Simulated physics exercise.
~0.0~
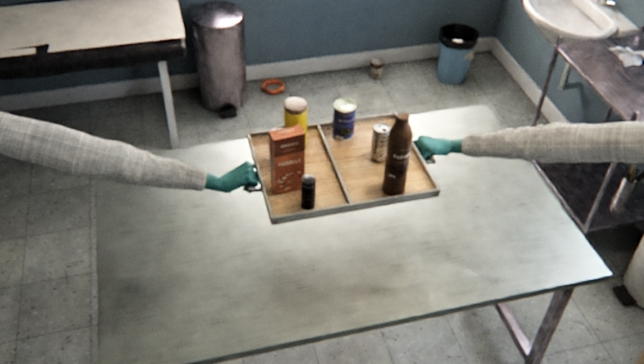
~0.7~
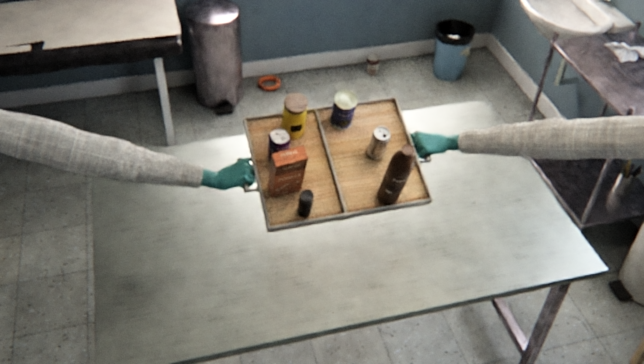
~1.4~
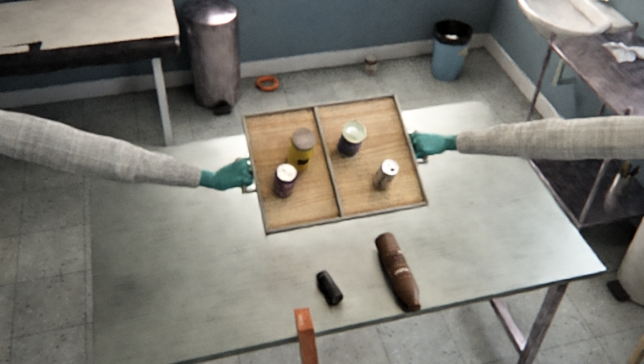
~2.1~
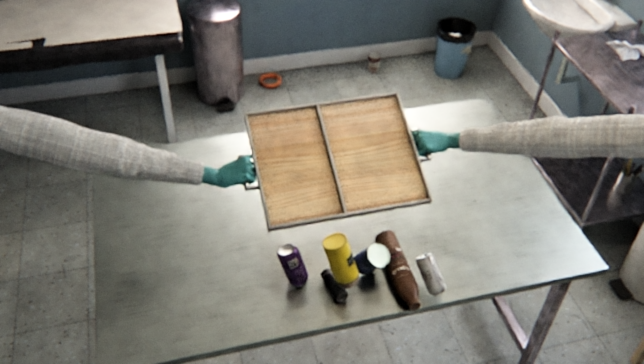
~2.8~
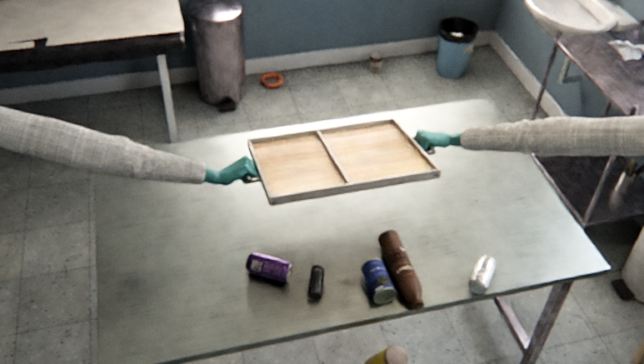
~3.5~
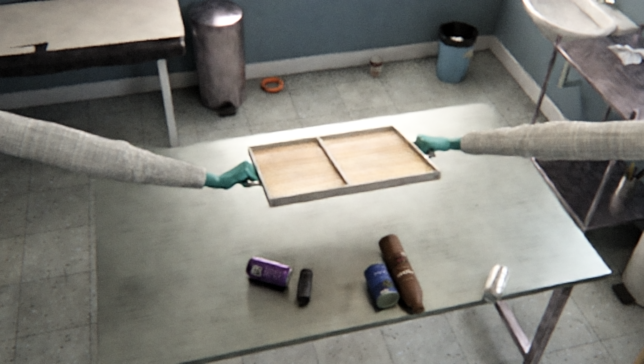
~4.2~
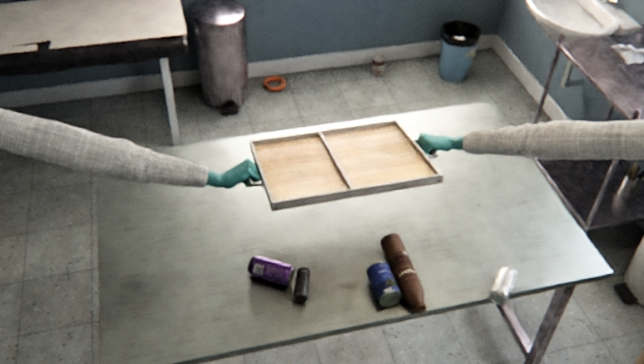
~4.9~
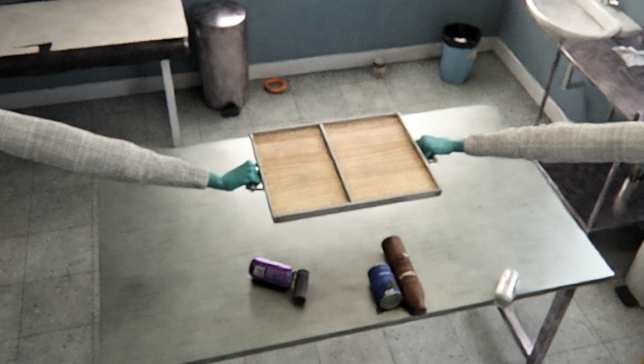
A divided wooden tray, held by two teal-gloved hands reaching in from left and right, tips above a pale table in a tiled room, seen from above. On it stand a yellow jar, blue tin, pale can, brown bottle, orange packet, dark shaker and purple can. As the near edge dips, the packet, shaker and bottle slide off first, then the rest tumble after them. The tray swings back the other way, and the yellow jar drops past the table's near edge. Finally the empty tray tilts nearside down again above the purple can, shaker, blue tin and bottle, with the pale can at the table's right edge.
